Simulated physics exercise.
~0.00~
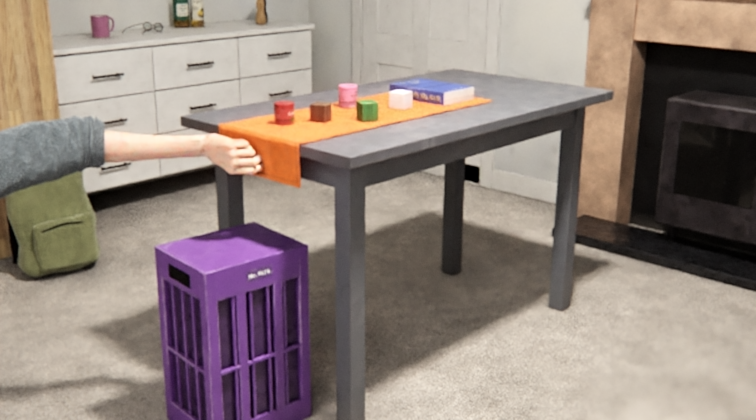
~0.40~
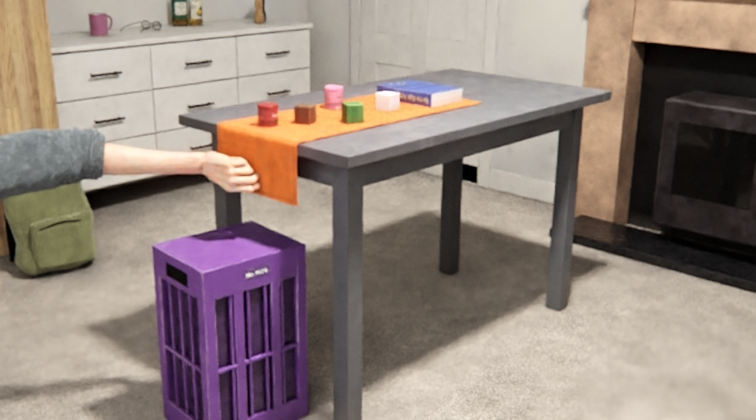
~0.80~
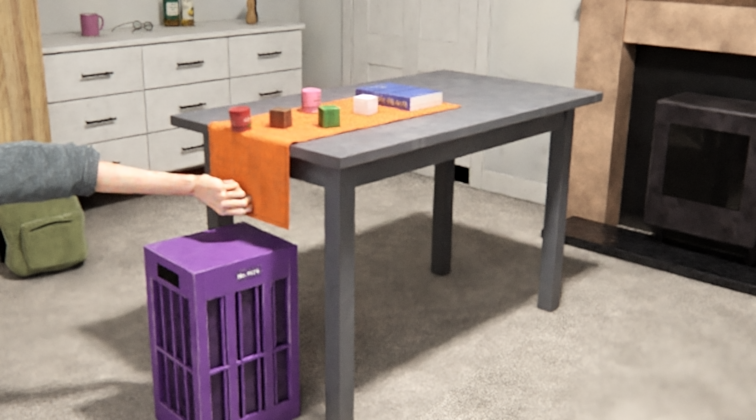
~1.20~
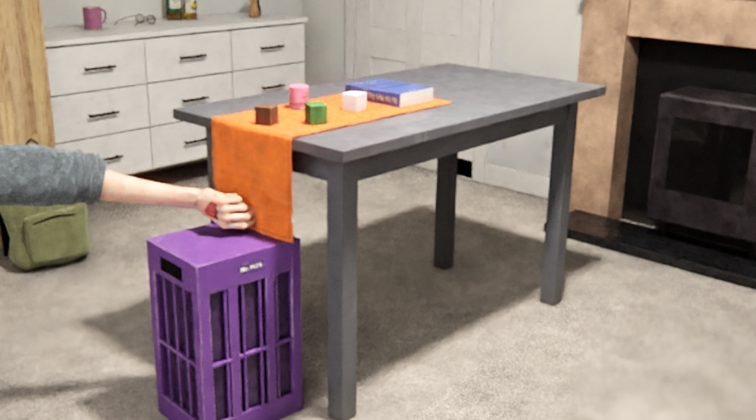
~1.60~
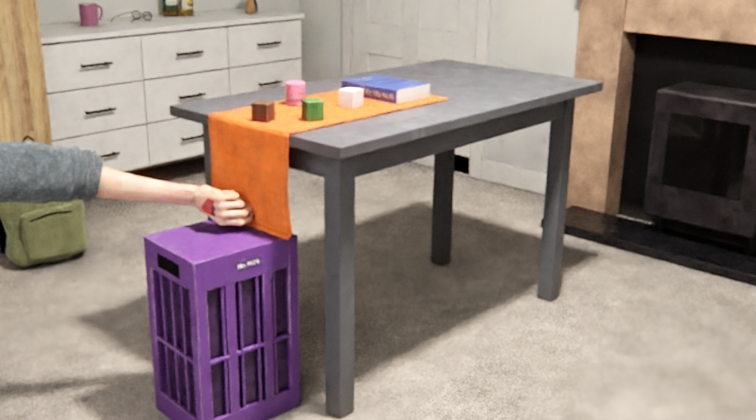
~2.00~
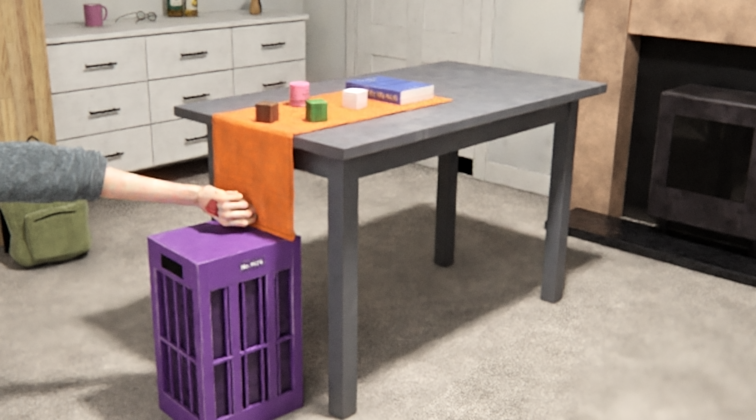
A hand slowly pulls an orange runner down to a purple crate, and the red pot drops off the table.
